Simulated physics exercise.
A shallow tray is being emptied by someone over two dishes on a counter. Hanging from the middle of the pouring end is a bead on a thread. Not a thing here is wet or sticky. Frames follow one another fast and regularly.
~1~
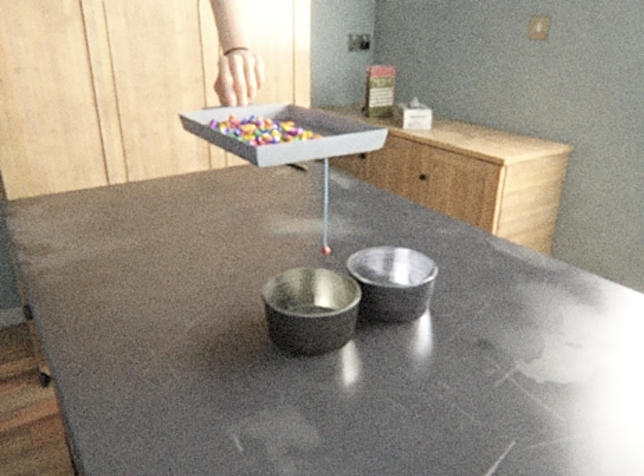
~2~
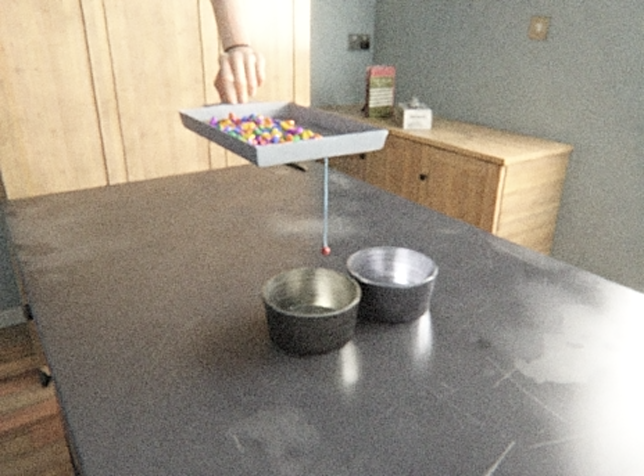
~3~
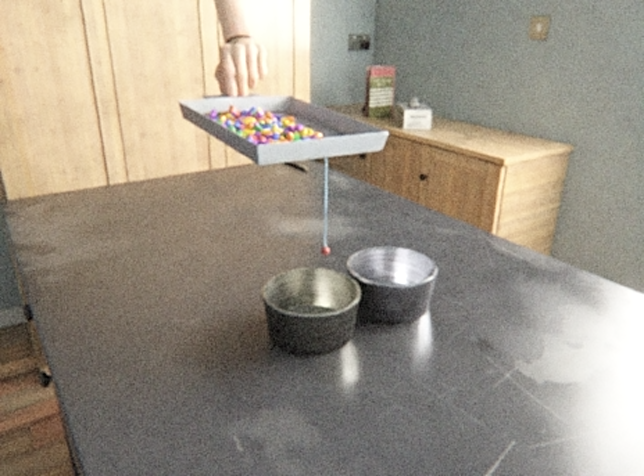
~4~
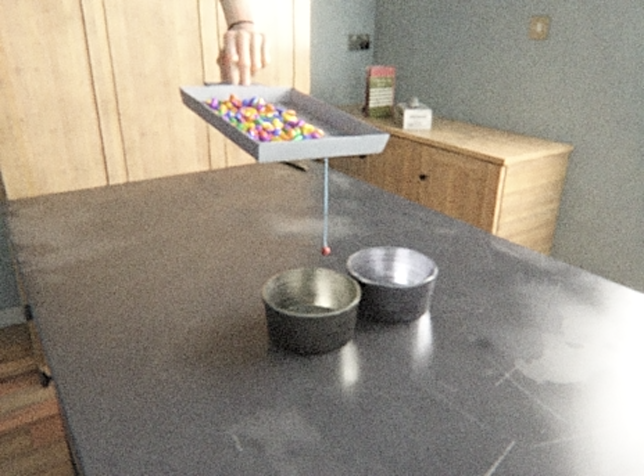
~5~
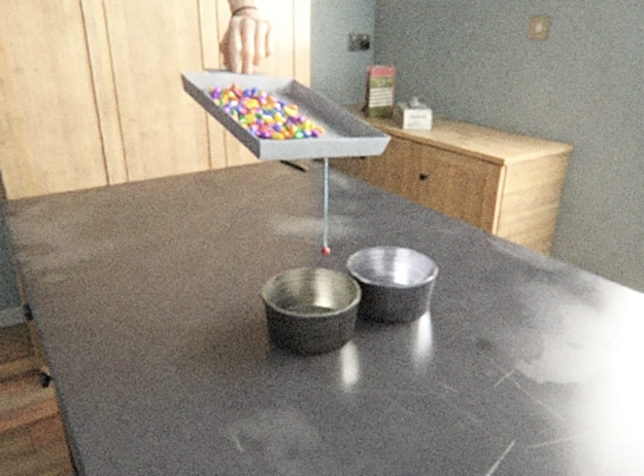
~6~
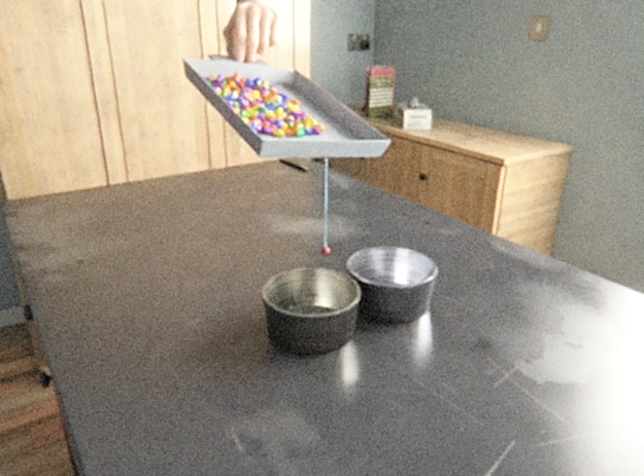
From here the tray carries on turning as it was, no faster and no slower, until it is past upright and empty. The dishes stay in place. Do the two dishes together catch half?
Watching it, the dishes hang on to most of it.
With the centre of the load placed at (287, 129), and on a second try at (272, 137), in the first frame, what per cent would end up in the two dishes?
That would be 80 per cent, and then 80 per cent.
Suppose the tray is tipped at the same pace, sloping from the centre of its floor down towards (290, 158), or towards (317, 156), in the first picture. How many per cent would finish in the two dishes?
First case about 80 percent; second case about 90 percent.
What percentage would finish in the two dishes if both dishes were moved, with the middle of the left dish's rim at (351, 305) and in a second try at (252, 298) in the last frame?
You'd end up with around 10 per cent and then around 20 per cent.
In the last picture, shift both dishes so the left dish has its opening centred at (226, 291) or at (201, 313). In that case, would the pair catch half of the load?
Try 1: A minority of it. Try 2: A minority of it.
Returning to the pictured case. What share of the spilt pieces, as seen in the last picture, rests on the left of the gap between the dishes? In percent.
About 20 percent of the spill.
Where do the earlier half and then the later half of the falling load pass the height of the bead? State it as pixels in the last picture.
It passes near (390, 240) first and then near (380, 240).
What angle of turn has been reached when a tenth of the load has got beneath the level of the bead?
The angle is roughly 100° at that point.
Soon after the last picture, tray tipped steeply; nearly all on the tray; a stray few in the air.
A little later, tray tipped right over; about two thirds on the tray; a small part in the right dish; about a quarter in the air.
Later still, tray tipped past a quarter turn; most in the right dish; a small part outside both.
At rest, tray tipped past a quarter turn; none in the left dish; most in the right dish; a small part outside both.
